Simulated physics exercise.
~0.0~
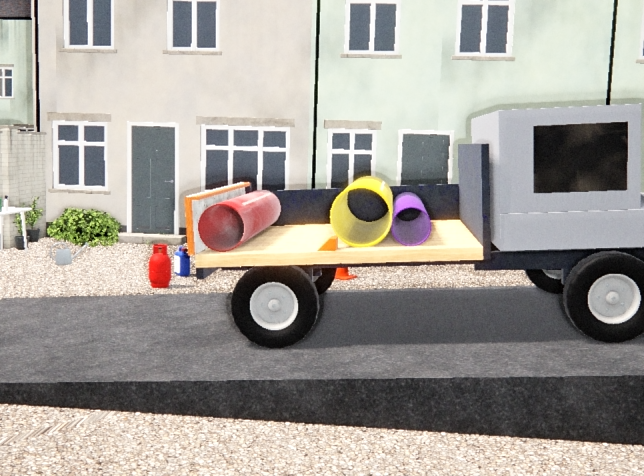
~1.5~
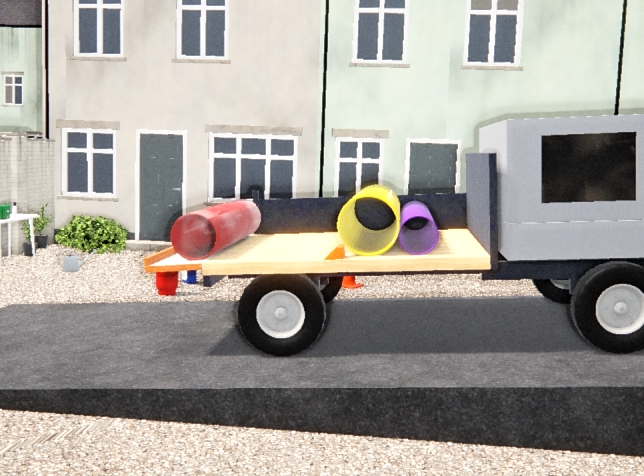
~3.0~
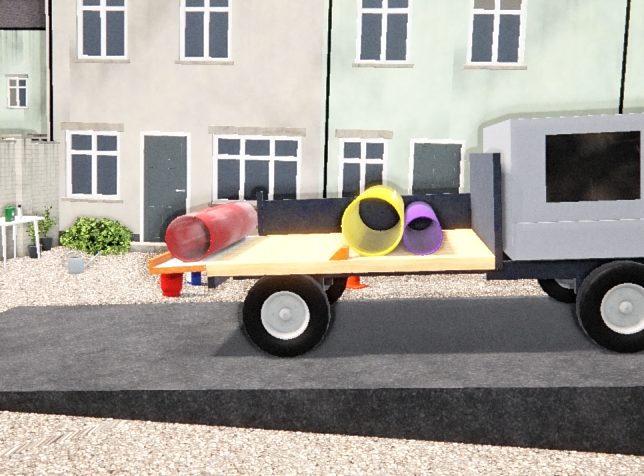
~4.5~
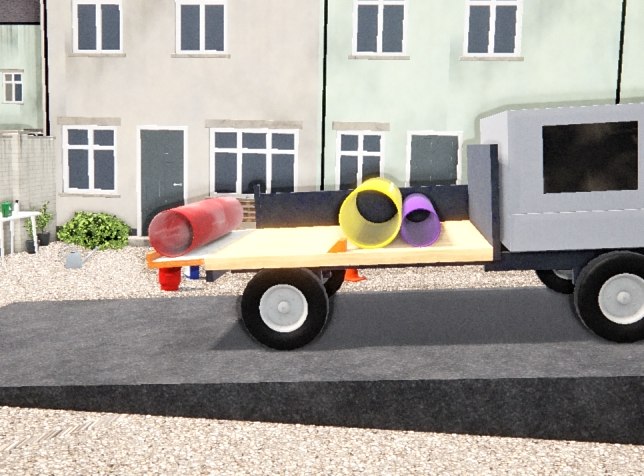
In this clip, a flatbed truck stands on a sloping road before terraced houses, carrying red, yellow and purple pipes. The tailgate drops open and the red pipe rolls left onto it, ending there while the yellow and purple pipes stay on the bed.
